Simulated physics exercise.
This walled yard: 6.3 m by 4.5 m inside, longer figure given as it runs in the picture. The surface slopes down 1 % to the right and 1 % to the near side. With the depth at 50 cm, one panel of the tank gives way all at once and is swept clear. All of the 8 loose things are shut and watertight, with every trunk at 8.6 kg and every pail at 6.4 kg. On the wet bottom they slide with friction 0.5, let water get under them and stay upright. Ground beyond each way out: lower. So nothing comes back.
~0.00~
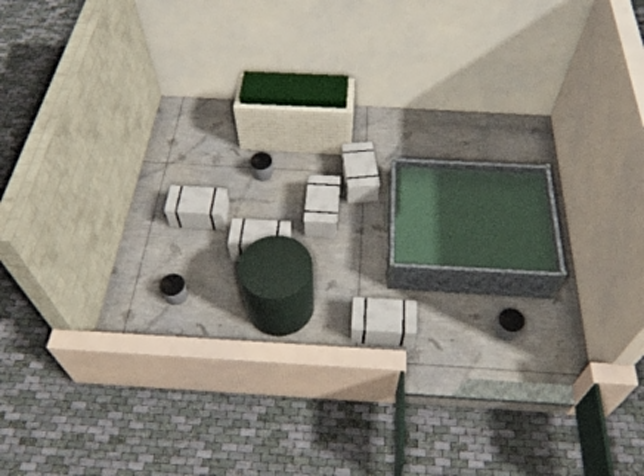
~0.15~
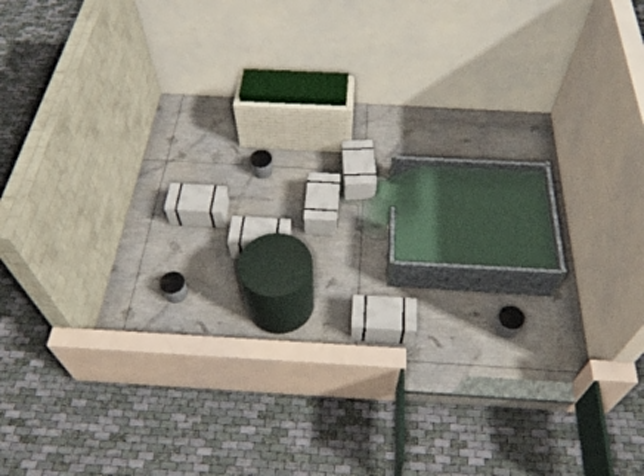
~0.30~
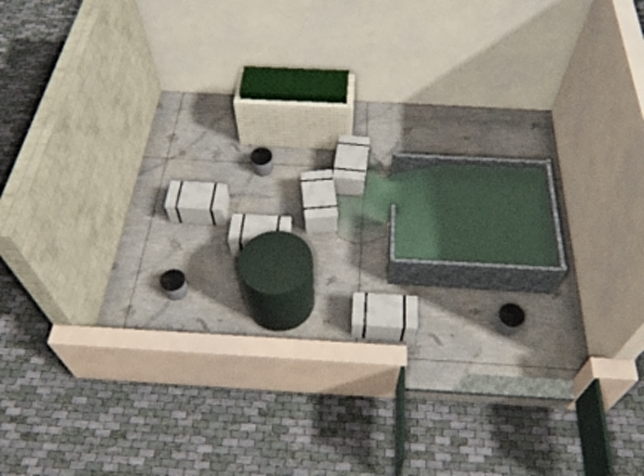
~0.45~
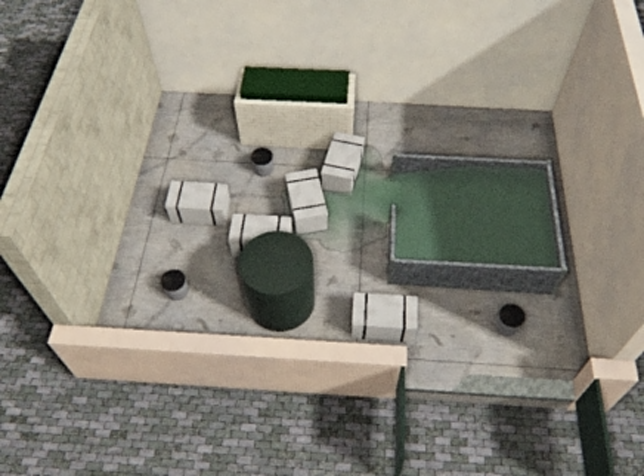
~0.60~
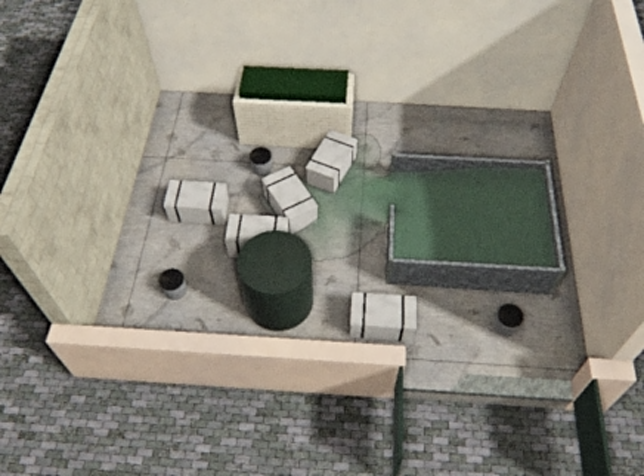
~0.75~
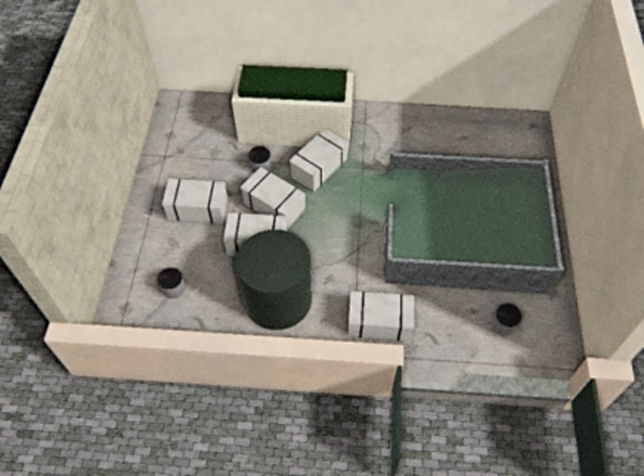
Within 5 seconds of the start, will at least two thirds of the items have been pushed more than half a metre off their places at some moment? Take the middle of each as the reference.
Two thirds and above.
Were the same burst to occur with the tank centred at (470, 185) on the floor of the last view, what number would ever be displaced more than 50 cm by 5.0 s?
In that case the number is 6.
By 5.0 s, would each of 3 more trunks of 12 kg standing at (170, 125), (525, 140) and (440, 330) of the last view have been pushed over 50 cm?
In the order asked: Above the mark; below the mark; below the mark.
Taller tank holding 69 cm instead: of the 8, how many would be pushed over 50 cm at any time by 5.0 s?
That would give 7.
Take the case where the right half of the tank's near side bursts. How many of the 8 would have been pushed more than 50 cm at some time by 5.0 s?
Count: 1.
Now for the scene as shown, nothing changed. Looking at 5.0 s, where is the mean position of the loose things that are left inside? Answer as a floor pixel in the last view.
I'd say about (254, 273) in the last view.
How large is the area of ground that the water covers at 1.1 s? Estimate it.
At that time the wet patch spans about 8.5 m2.
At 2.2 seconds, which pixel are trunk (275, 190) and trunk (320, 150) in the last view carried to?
Somewhere about (209, 204) and (188, 152).
After 1.1 s 2 of 8 are over 50 cm from their spots; 1 afloat.
After 2.2 s 5 of 8 are over 50 cm from their spots; 4 afloat.
After 3.5 s 6 of 8 are over 50 cm from their spots; 6 afloat.
After 5.0 s 6 of 8 are over 50 cm from their spots, and 6 have been at some point; 6 afloat.
